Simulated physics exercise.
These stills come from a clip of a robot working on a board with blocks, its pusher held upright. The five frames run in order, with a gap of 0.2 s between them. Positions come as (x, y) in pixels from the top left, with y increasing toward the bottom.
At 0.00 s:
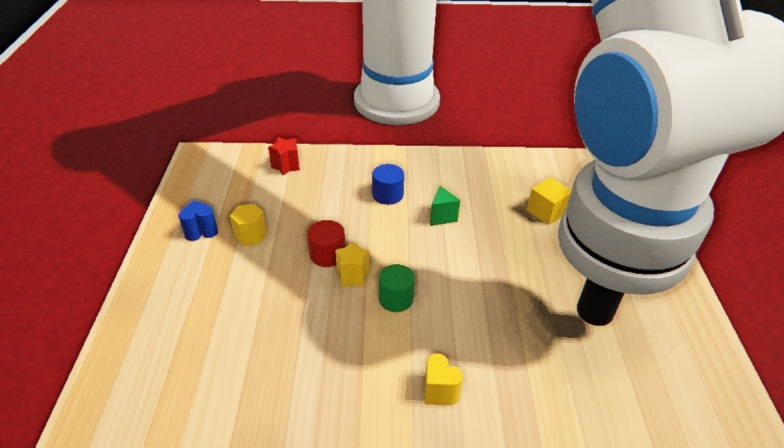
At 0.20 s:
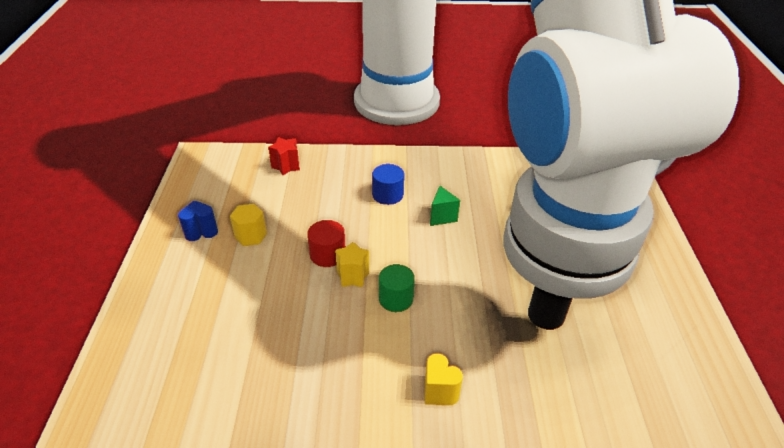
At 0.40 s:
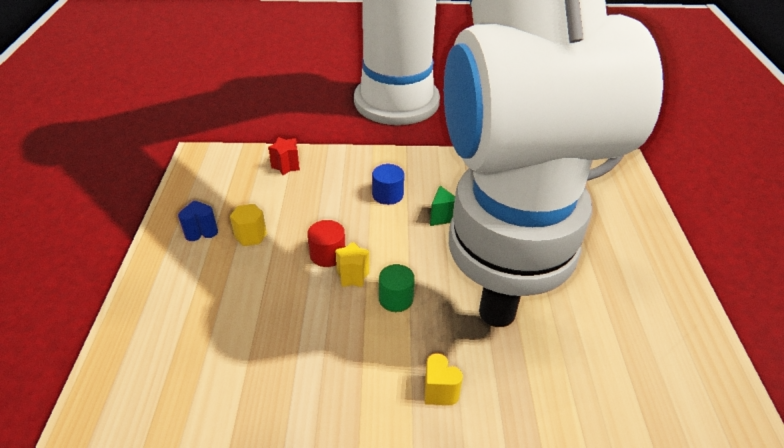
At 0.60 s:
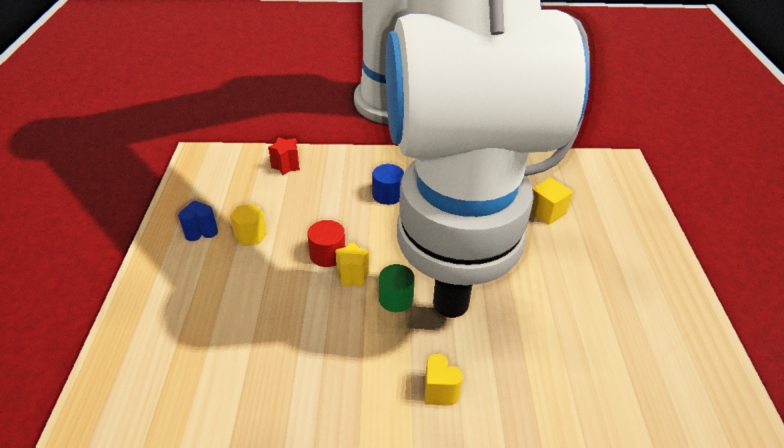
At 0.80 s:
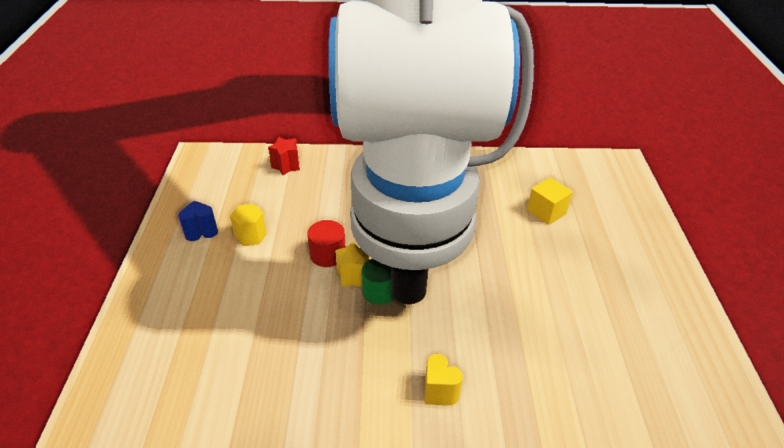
A robot arm glides left over the board and nudges the green disc slightly left.
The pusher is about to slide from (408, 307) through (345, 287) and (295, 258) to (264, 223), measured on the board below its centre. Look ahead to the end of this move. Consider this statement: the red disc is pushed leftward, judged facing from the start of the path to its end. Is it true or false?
The statement is false.
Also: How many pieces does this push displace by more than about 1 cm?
By the end of the path, three or more blocks have moved more than about a centimetre.
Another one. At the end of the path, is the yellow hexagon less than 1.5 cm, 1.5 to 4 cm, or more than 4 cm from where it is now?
The 1.5 to 4 cm band.
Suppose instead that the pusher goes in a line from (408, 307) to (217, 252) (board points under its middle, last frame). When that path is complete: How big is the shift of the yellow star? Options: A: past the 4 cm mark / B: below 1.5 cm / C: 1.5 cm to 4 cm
My answer is option A.
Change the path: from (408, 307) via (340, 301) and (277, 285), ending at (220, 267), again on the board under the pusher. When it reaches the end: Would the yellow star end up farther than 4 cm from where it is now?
Yes, it checks out.
What follows on the original path. One third of the way, pusher (343, 271); red disc (305, 215); yellow star (291, 237), turned 35° clockwise; green disc (312, 253).
Two thirds of the way, pusher (293, 242); yellow hexagon (233, 204), turned 20° clockwise; red disc (304, 212); yellow star (239, 222), turned 90° clockwise; green disc (258, 236).
At the end, pusher (261, 207); yellow hexagon (230, 202), turned 40° clockwise; red disc (299, 199); yellow star (220, 221), turned 125° clockwise; green disc (246, 233).
